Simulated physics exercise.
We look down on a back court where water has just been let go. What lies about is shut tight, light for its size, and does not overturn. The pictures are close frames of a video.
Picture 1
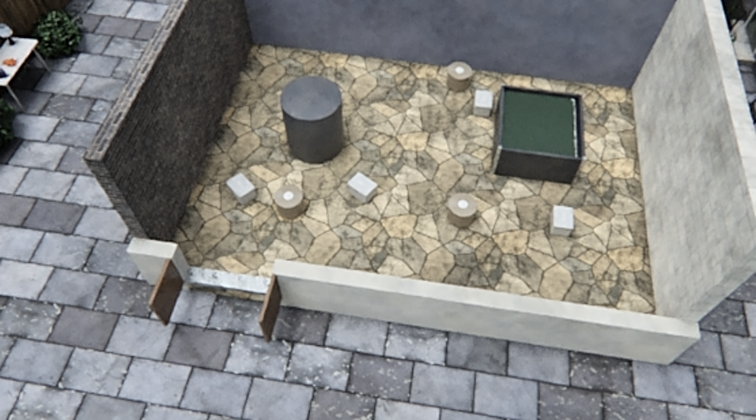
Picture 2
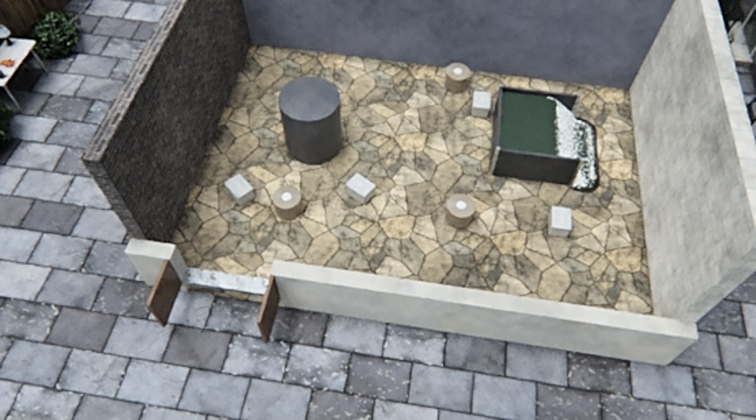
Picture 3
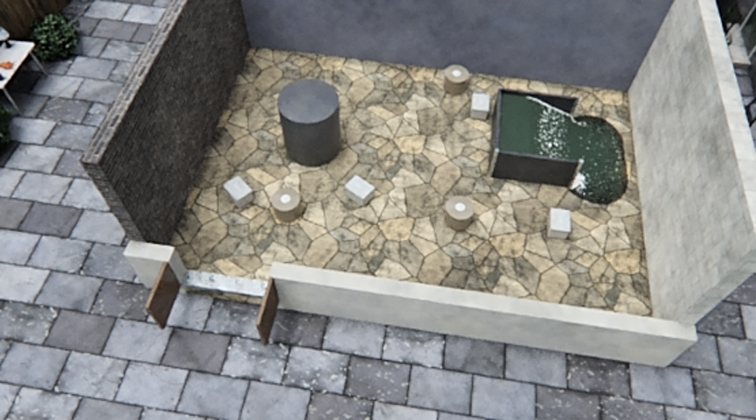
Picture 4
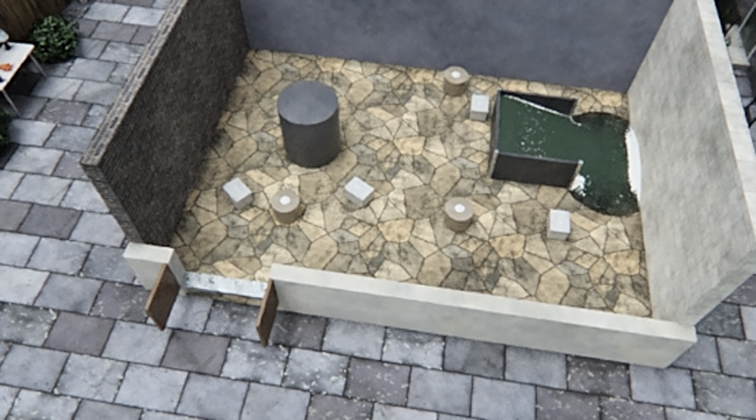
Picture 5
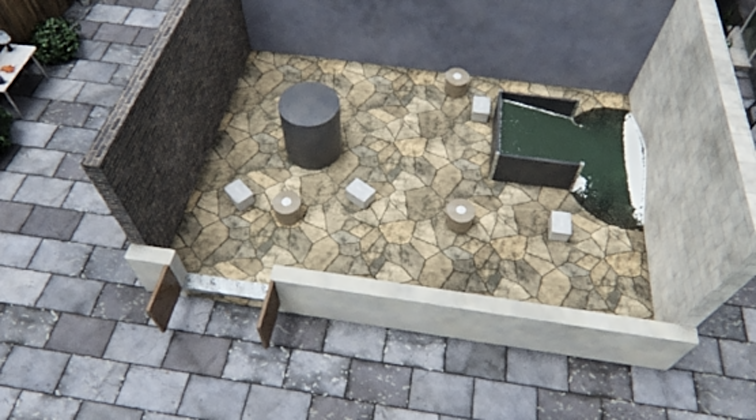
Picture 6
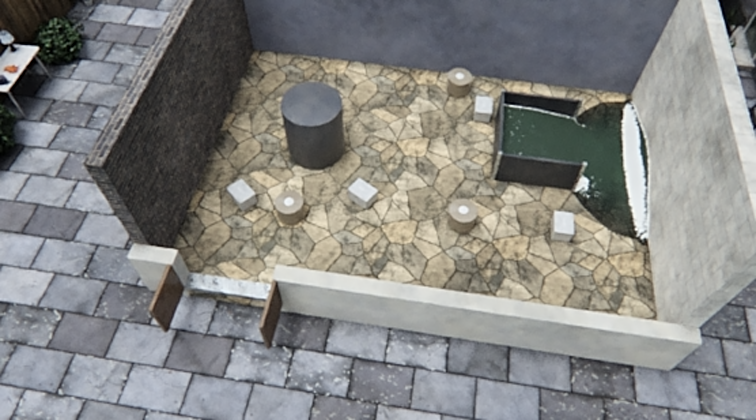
In the video, a walled stone-paved court holds a dark cylinder, small blocks and round stumps as dark green water pours from the right side of a square tank, spreading across the paving to the right-hand wall, while the objects stay put.
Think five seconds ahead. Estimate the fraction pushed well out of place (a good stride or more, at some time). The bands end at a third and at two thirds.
It is under a third.
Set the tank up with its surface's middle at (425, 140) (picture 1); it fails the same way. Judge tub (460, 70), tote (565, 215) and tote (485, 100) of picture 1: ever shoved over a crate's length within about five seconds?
In turn: Moved that far, that far or more, no.
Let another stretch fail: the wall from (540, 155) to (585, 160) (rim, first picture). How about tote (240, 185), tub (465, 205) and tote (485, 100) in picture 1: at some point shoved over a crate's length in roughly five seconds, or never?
In turn: Short of that, less than that, no.
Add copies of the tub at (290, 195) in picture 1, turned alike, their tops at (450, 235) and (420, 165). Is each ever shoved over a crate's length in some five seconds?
In turn: That far or more, no.
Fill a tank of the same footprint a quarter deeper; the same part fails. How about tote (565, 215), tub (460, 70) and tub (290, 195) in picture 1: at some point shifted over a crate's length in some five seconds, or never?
In turn: Not that far, pushed that far, not that far.
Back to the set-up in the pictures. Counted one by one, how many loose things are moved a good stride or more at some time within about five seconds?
The number is 2.
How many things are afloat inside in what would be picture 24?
I count 0.
A moment on, 0 of 7 are well off their spots; 0 afloat.
Next, 0 of 7 are well off their spots; 0 afloat.
Later, 2 of 7 are well off their spots; 0 afloat.
In the end, 2 of 7 are well off their spots, and 2 have been at some point; 0 afloat.
